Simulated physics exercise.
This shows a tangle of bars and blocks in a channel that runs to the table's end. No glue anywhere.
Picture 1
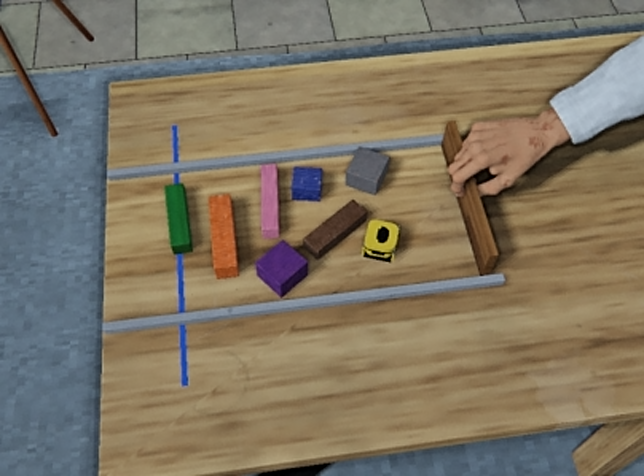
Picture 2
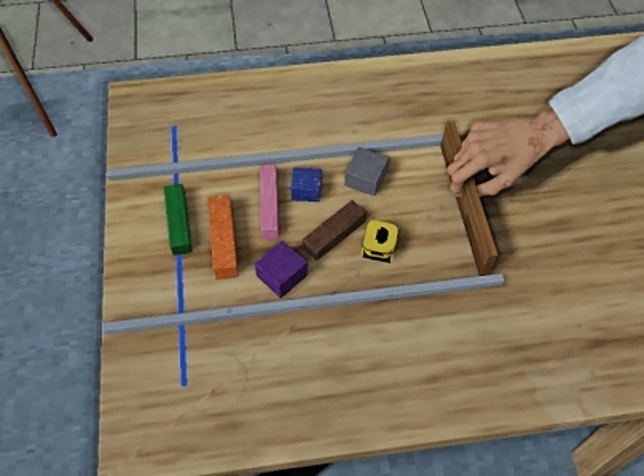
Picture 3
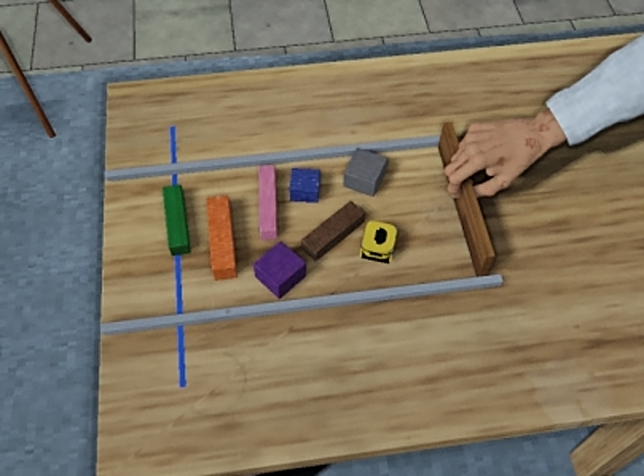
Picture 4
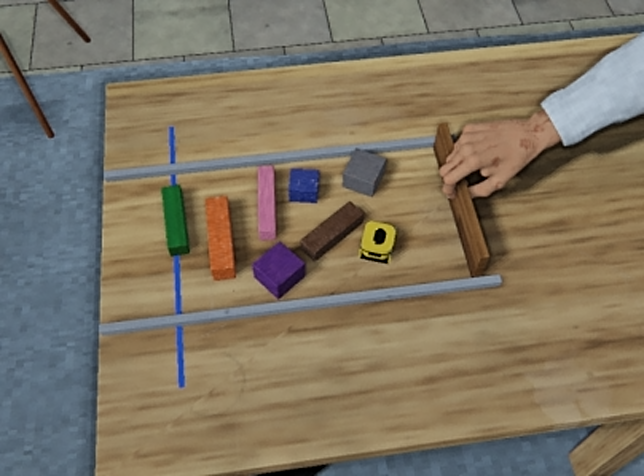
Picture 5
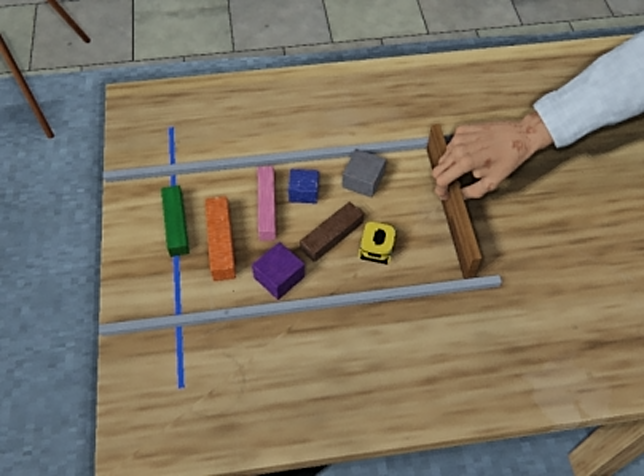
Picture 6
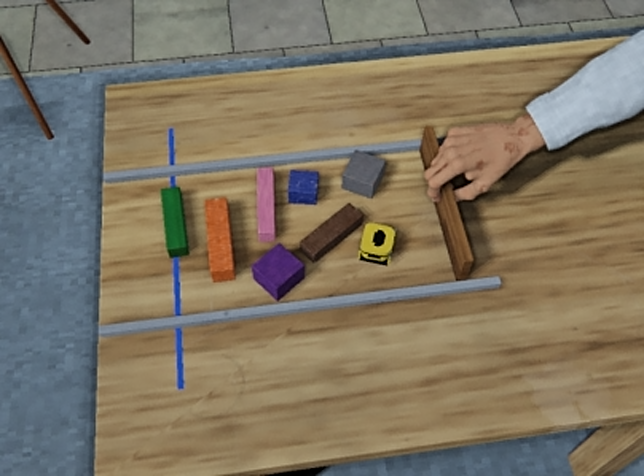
On a wooden table, a hand slides a board slightly left toward scattered coloured blocks.
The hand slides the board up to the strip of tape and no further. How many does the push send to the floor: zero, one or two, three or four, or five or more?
The number that fall off is one or two.
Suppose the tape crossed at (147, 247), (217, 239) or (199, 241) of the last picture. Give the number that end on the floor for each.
Down on the floor: 4, 0 and 1.
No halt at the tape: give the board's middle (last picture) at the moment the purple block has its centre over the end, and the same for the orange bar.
About (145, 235), and (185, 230) for the other.
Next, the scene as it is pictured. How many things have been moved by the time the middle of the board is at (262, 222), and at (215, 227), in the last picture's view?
8 and 8.
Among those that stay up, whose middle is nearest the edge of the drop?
The pink bar ends nearest.
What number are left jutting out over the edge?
The number is 1.
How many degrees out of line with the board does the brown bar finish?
Roughly 40° out of line.
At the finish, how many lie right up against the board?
In contact: 3.
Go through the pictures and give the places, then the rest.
The first frame shows green stick (178, 218); orange bar (223, 236); pink bar (270, 201); board (467, 196); tape (179, 241).
The second frame shows orange bar (223, 236); blue block (306, 185).
The third frame shows pink bar (268, 202); brown bar (334, 230).
The fourth frame shows green stick (175, 220); yellow case (378, 243).
The fifth frame shows orange bar (220, 238); board (451, 199).
The sixth frame shows green stick (175, 221); orange bar (220, 239); pink bar (266, 204); board (444, 201); tape (175, 244).
A little later, none off yet; green stick at rest near (175, 221); orange bar at rest near (220, 239); pink bar at rest near (266, 204).
Next, none off yet; green stick shifted a little near (144, 227); orange bar shifted a little near (172, 248); pink bar shifted about its own width near (183, 215).
When it is over, the number that fall off is one or two; down, orange bar and green stick.
